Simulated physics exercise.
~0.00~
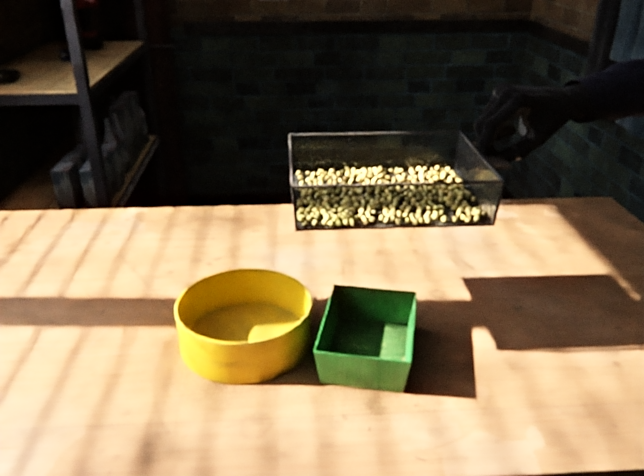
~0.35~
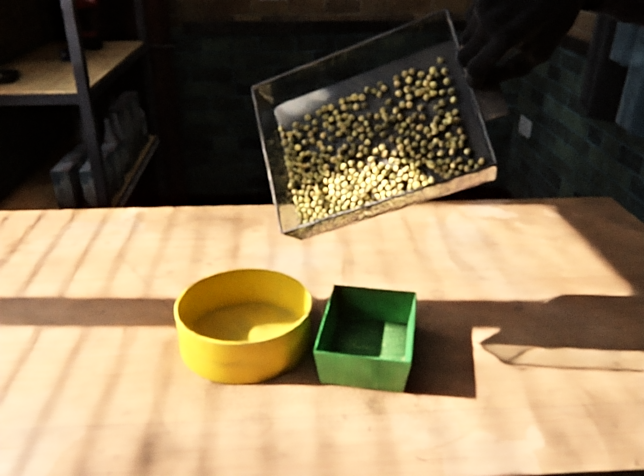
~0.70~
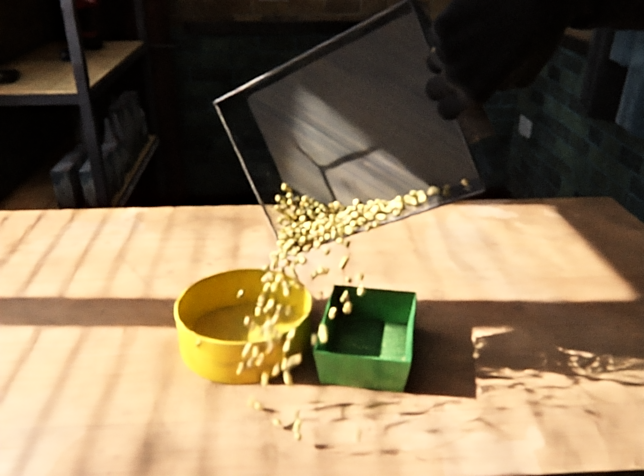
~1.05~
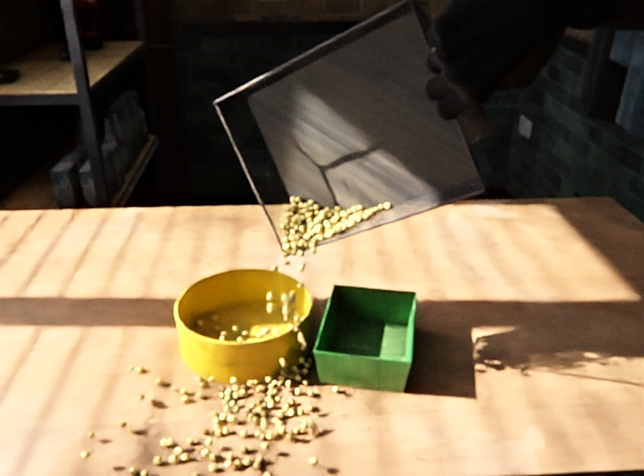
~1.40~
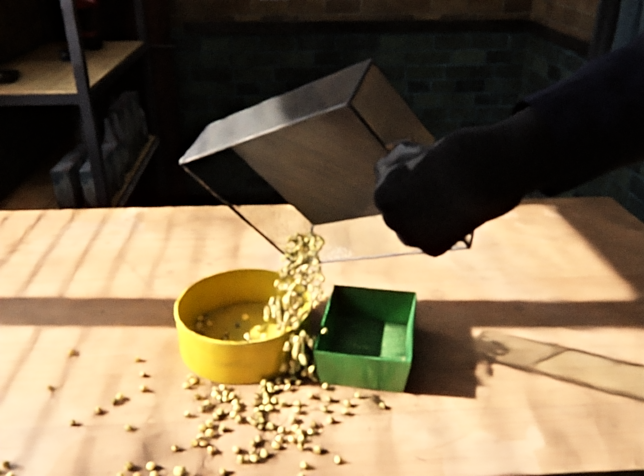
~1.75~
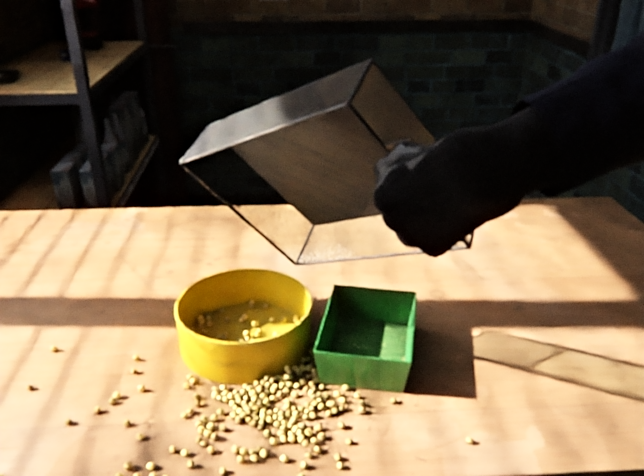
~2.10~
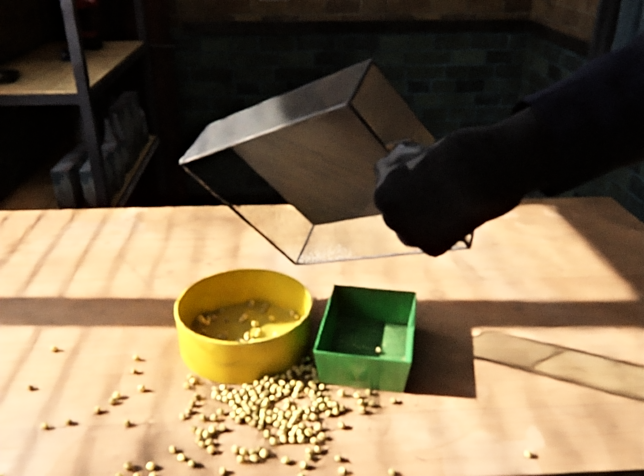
A clear tray of soya beans, held by a dark-gloved hand, tipped to the left in stages until it was empty, spilling beans over a yellow pot; many ended up scattered on the table in front, some inside the pot, and hardly any in the green tin.
